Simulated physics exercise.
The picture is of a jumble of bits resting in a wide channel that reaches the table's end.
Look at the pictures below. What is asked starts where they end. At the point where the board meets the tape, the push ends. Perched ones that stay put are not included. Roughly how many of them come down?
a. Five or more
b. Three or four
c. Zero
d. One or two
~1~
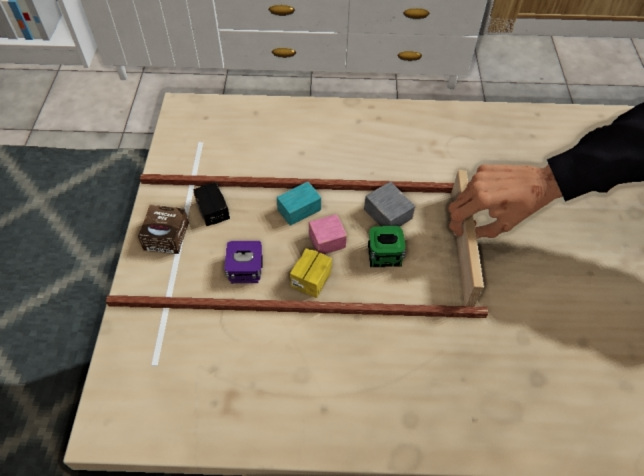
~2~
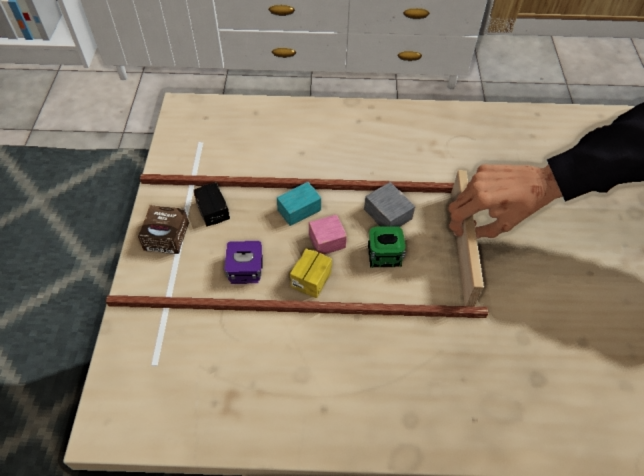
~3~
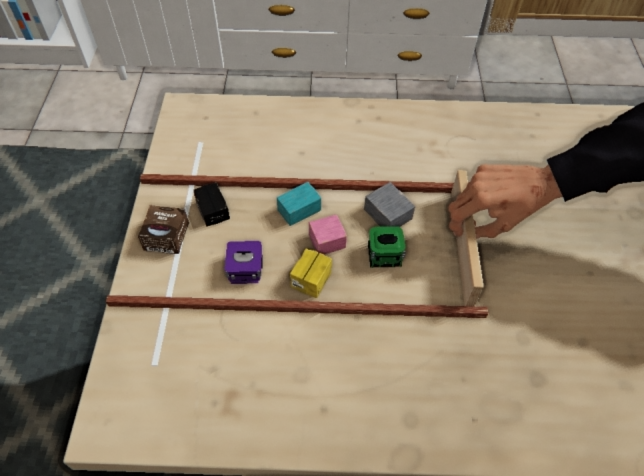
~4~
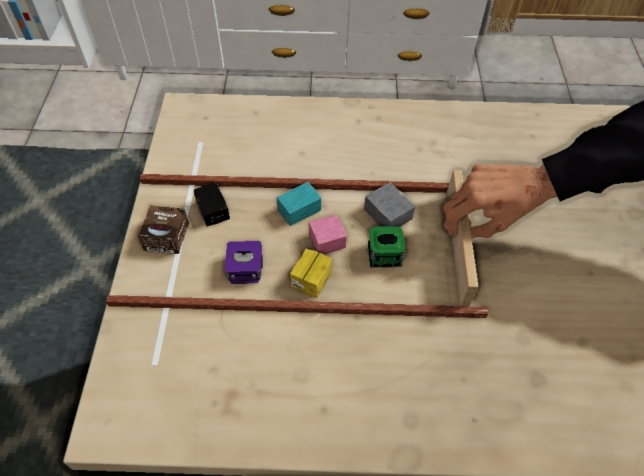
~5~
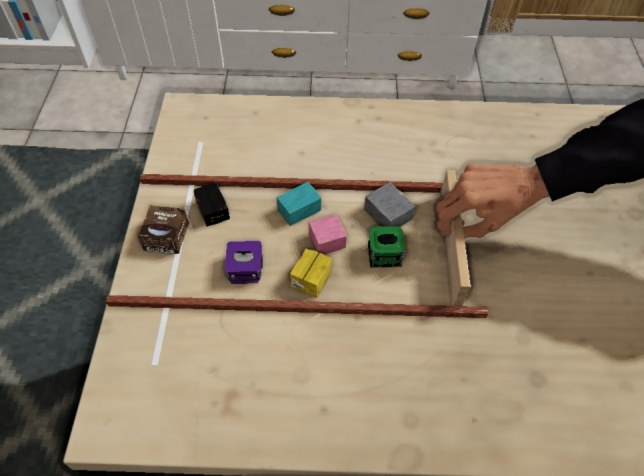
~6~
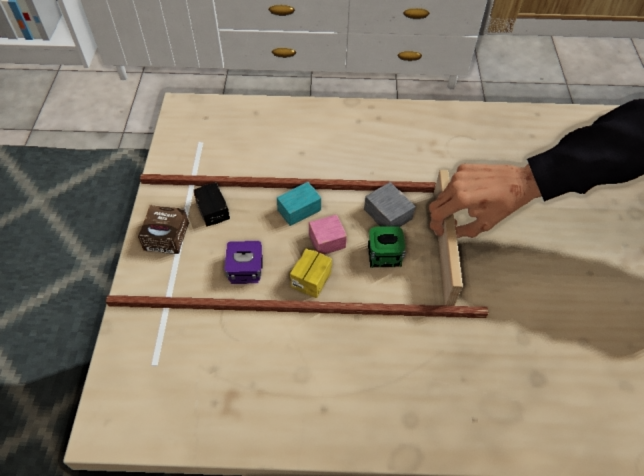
One or two (d).
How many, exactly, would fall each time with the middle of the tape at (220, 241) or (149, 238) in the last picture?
Result, try by try: 0, 5.
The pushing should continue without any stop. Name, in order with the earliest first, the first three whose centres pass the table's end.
Black box, brown box, turquoise block.
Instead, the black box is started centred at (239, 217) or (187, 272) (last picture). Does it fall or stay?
Gone; Gone.
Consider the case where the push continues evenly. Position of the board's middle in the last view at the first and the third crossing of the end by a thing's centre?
First around (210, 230), then around (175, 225).
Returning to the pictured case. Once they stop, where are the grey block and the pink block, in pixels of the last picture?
(172, 193) and (142, 218).
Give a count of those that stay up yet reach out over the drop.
Looks like 3 of them.
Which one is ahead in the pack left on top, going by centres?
It's the turquoise block that ends nearest.
Soon after, none off yet; brown box at rest near (164, 229); black box at rest near (212, 204); purple case at rest near (245, 263).
In the end, the number that fall off is one or two; gone, black box and brown box.
